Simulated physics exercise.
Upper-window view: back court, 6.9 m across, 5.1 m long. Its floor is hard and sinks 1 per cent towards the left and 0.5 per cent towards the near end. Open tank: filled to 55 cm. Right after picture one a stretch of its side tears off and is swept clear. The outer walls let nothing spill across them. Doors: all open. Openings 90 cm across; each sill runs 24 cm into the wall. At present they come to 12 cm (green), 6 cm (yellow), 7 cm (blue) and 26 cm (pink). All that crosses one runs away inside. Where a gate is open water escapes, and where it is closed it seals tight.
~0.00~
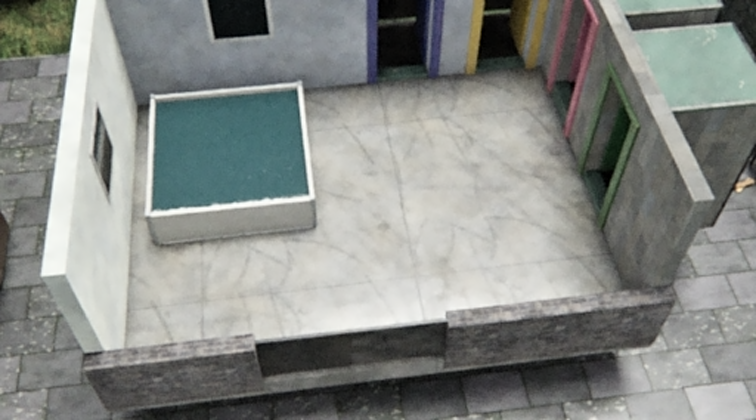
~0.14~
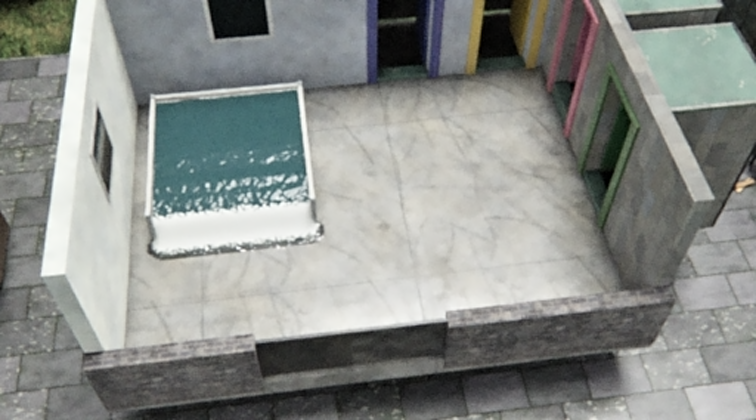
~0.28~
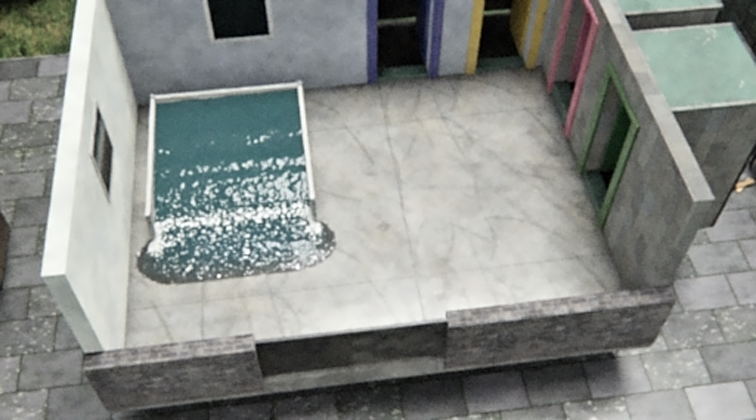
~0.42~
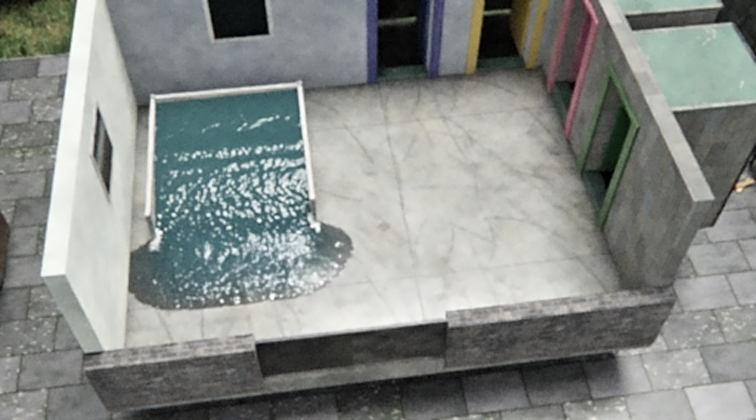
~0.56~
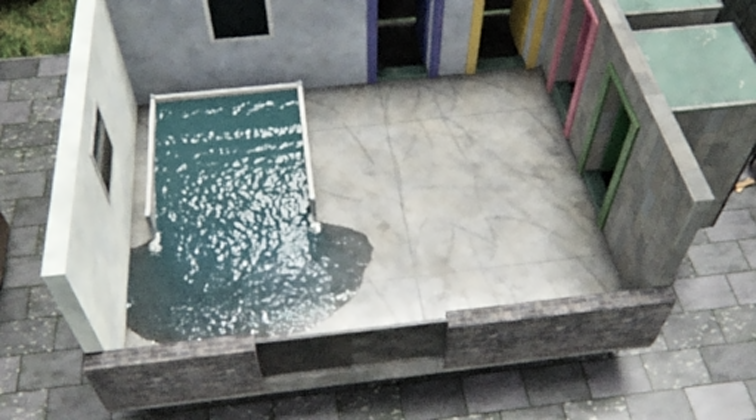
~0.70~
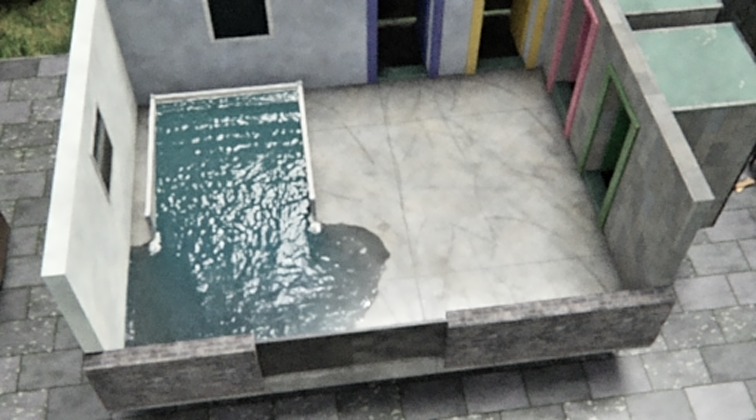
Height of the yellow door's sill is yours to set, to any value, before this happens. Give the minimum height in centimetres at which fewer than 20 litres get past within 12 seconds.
13.5 cm.
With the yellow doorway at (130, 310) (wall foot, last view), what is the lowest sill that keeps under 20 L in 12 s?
27 cm.
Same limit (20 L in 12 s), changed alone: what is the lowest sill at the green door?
At the green door it takes roughly 10.0 centimetres.
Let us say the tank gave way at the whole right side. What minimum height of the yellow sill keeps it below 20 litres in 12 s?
Some 22 cm.
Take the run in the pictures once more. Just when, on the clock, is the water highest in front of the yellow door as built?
That happens close to 6.5 s on the clock.
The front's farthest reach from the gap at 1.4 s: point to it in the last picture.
The farthest wet point is roughly at (425, 345) in the last view.
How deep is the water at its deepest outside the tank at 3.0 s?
Around 34 centimetres.
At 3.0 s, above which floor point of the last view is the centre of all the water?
My guess is close to (263, 272).
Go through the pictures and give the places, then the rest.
In the first frame, the open tank at (229, 149) is whole and still, 55 cm deep; the yellow door at (507, 24) is dry.
In the second frame, the front is at (160, 254), 0.3 m from the gap at (235, 224); 0.4 m2 of floor is wet, 55 cm left at the back.
In the third frame, water pours out at (235, 226) and has run 0.7 m, to (163, 278); about 10 cm deep outside, 55 cm at the back.
In the fourth frame, the gap is at (235, 226), the front 1.2 m out at (185, 305); the back of the open tank holds 55 cm.
In the fifth frame, the gap is at (235, 226), the front 1.8 m out at (211, 339); the back of the open tank holds 55 cm.
In the sixth frame, the gap is at (235, 226), the front 2.2 m out at a hidden place; the back of the open tank holds 49 cm; 4.4 m in a straight line remain to the yellow door at (507, 24).
After 1.4 s water covers 25 % of the floor, deepest (43 cm) near (124, 370); it has not reached the yellow door.
After 3.0 s water covers 40 % of the floor, deepest (34 cm) near (124, 383); it has not reached the yellow door.
After 12.0 s water covers 100 % of the floor, deepest (14 cm) near (207, 372); 6 cm at the yellow door, 145 litres in over its 6 cm sill.
At the yellow door as built, the water arrived by 5.4 s and peaked near 17 cm at 6.4 s.
Run again over the same 12 s with other heights there, 27 litres in over 12.5 cm, 13 litres over 14.5 cm. The limit of 20 litres is kept from about 13.5 cm up.
